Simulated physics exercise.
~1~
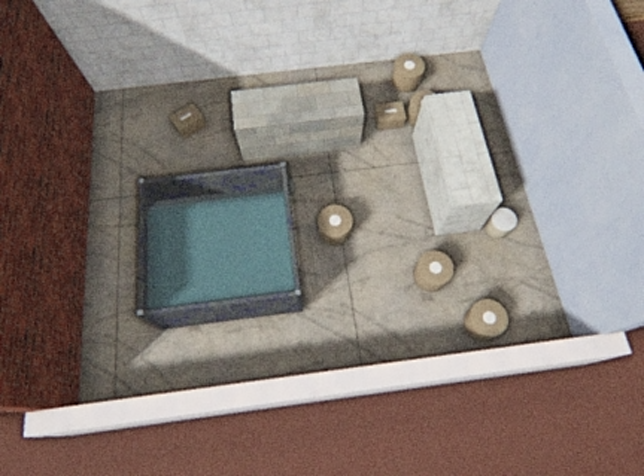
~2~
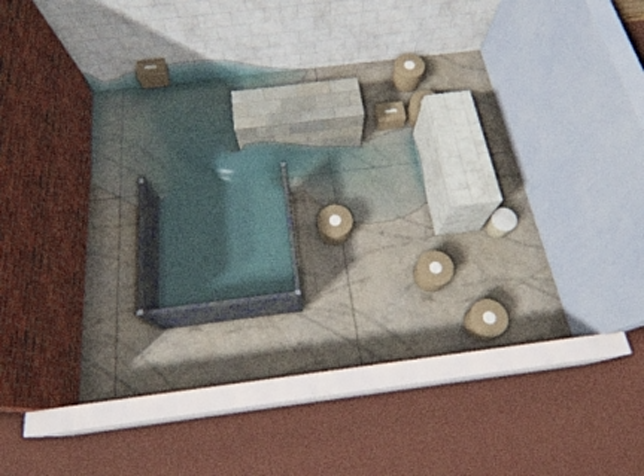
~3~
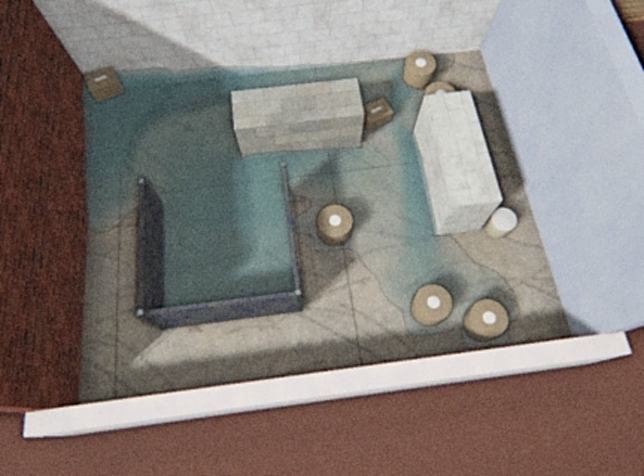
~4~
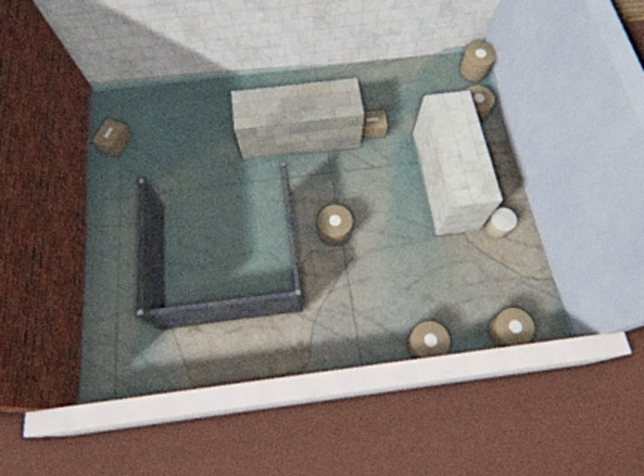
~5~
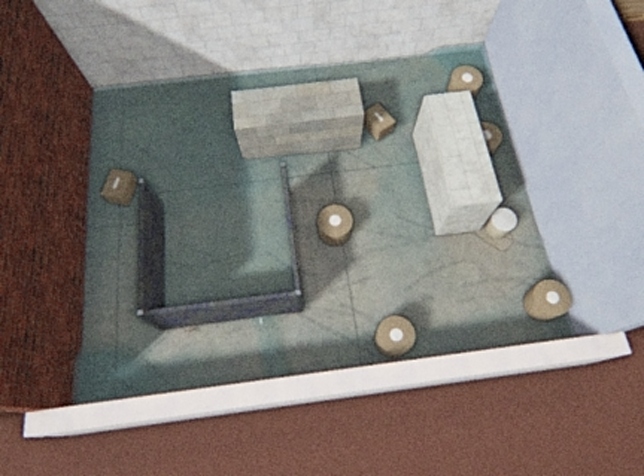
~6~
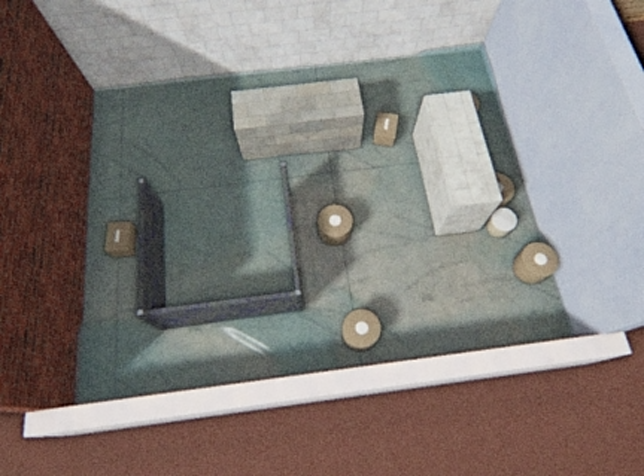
Water bursts from the tank, spreads across the floor, and leaves several containers drifting around.
